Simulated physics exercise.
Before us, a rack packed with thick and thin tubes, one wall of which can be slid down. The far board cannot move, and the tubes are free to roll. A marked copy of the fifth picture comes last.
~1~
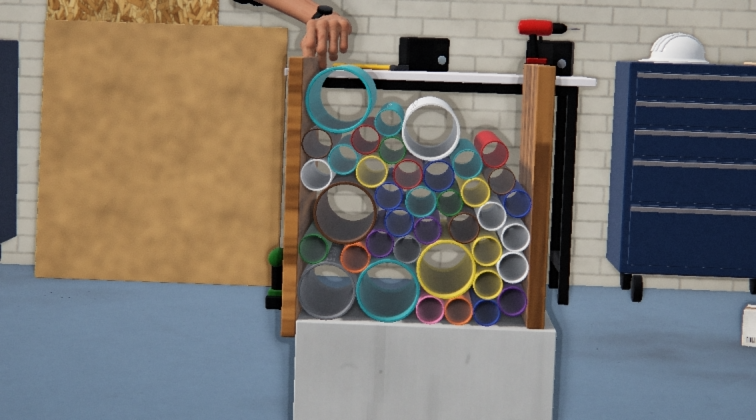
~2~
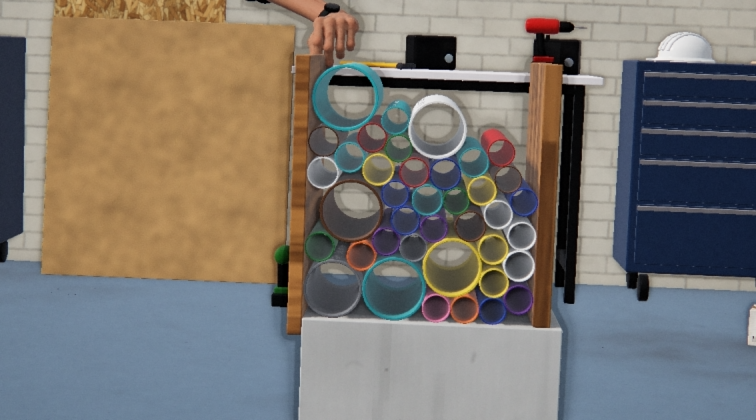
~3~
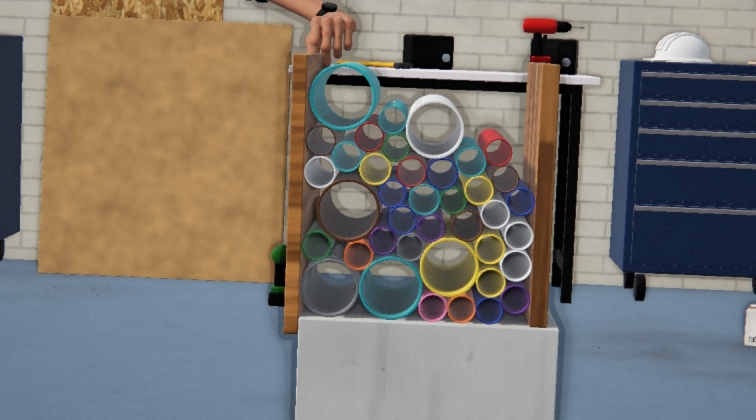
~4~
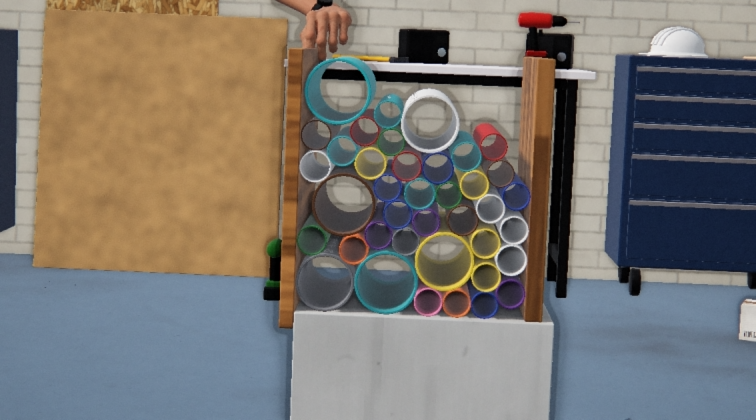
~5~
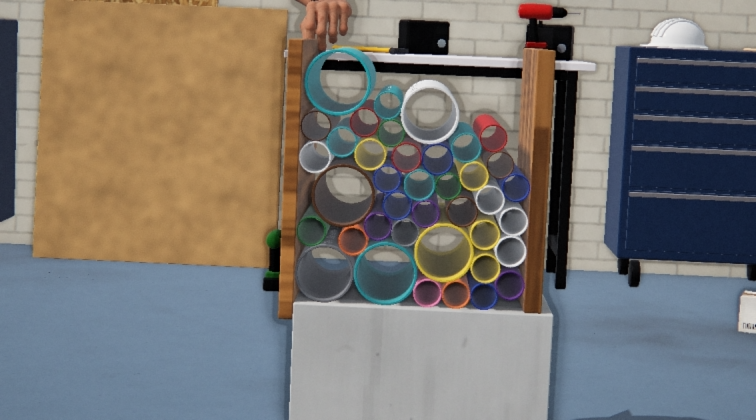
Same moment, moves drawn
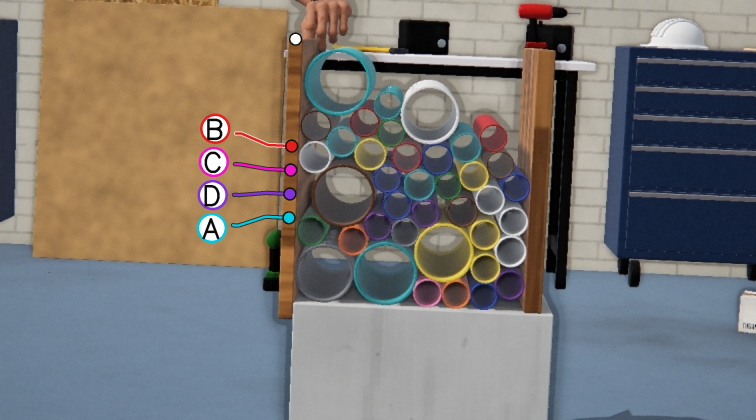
A stack of open-ended tubes in many colours fills a rack between two upright wooden boards on a pale block, seen end-on in a workshop with a blue floor and white brick wall. Large turquoise, white, brown, yellow and grey tubes sit among thinner ones, with a tan panel left and blue drawers right. The view shifts slightly, while the tubes and the hand above the left board show no clear movement.
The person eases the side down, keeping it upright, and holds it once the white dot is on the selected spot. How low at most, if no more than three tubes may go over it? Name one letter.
Down to C.
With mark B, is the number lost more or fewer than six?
It loses fewer than six.
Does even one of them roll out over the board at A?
Yes.
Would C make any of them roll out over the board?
Yes, at C.
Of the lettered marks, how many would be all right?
Two of the four.
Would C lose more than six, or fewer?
At C, fewer than six.
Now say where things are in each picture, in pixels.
In the first frame, a brown tube (317, 144); a white tube (431, 132); side board (302, 186).
In the second frame, side board (309, 184); a grey tube (333, 289).
In the third frame, a green tube (316, 246); a yellow tube (491, 283).
In the fourth frame, a blue tube (398, 215); a white tube (514, 230).
In the fifth frame, a turquoise tube (342, 142); a brown tube (316, 126); a white tube (430, 115).
On the marked copy, A at (289, 218); B at (291, 146); C at (291, 170); D at (290, 194); the white dot at (295, 39).
Taking C. A third of the way, top of the board (301, 96).
Two thirds of the way, top of the board (299, 161).
When it is over, top of the board (299, 170), two out over the board.
As for the rest, A more than three out over the board; B two out over the board; D more than three out over the board.
